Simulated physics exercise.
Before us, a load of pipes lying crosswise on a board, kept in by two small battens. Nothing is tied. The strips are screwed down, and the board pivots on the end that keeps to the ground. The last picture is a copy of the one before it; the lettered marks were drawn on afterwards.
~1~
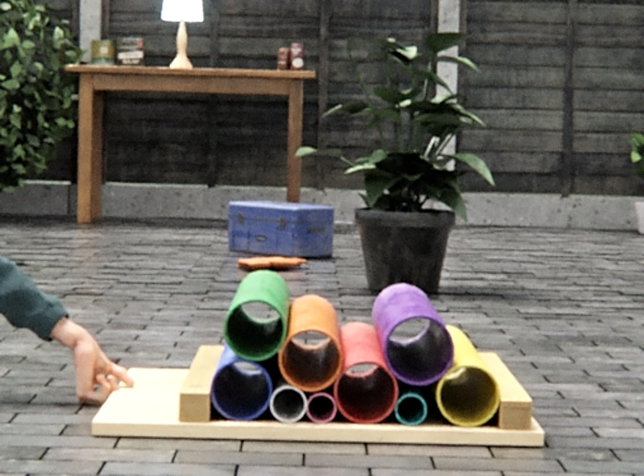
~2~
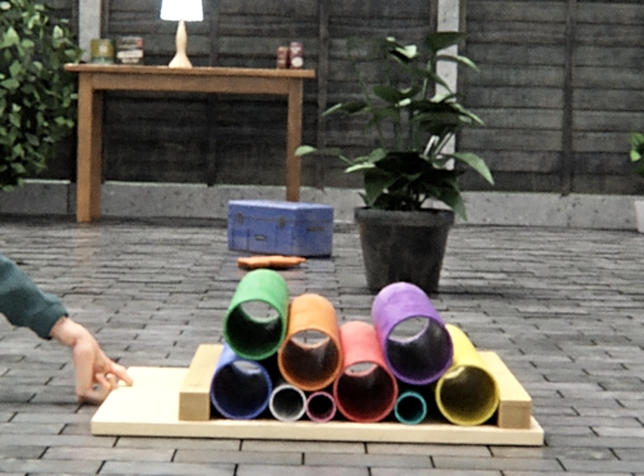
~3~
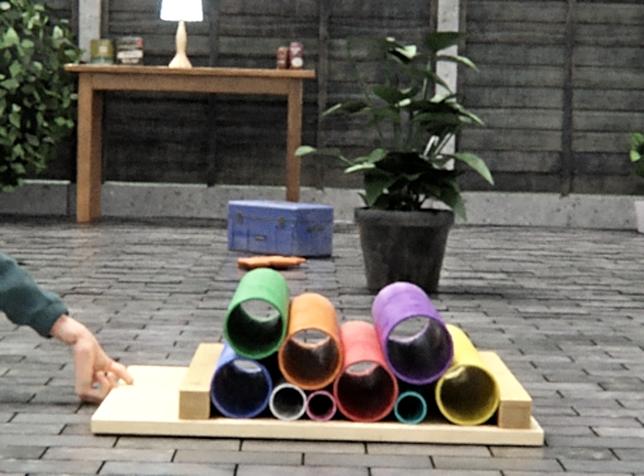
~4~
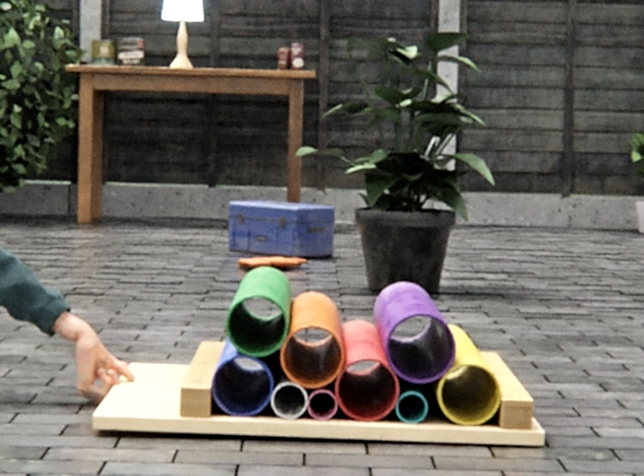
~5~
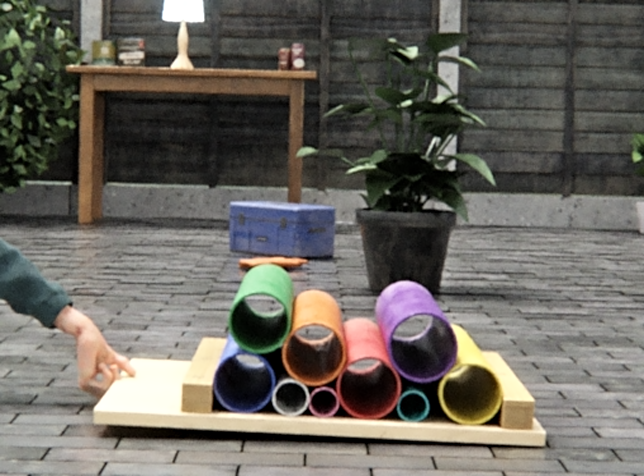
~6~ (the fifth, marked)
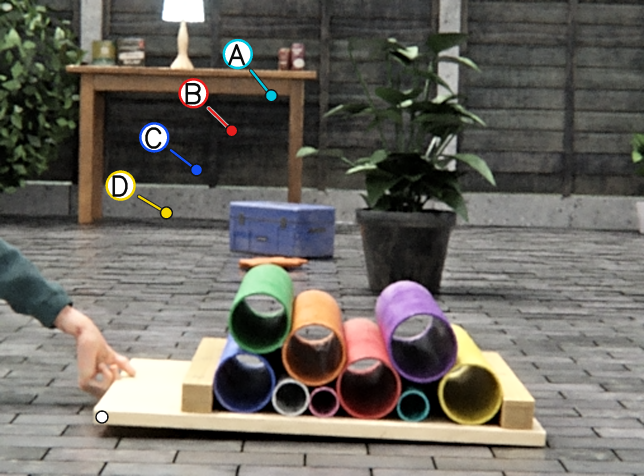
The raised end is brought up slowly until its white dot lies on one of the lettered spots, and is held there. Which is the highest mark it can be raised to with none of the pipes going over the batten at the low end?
The answer is mark C.
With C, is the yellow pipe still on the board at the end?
The yellow pipe: Yes.
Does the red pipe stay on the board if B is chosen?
Yes.
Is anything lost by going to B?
Yes.
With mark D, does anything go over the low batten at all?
At D: No.
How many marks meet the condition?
Two of them.
On the marked copy, A at (271, 96); B at (232, 131); C at (197, 170); D at (166, 213); the white dot at (102, 417).
Taking C. A third of the way, board at 20°.
Two thirds of the way, board at 36°.
When it is over, board at 36°, none over the low batten.
As for the rest, A one over the low batten (purple); B one over the low batten (purple); D none over the low batten.
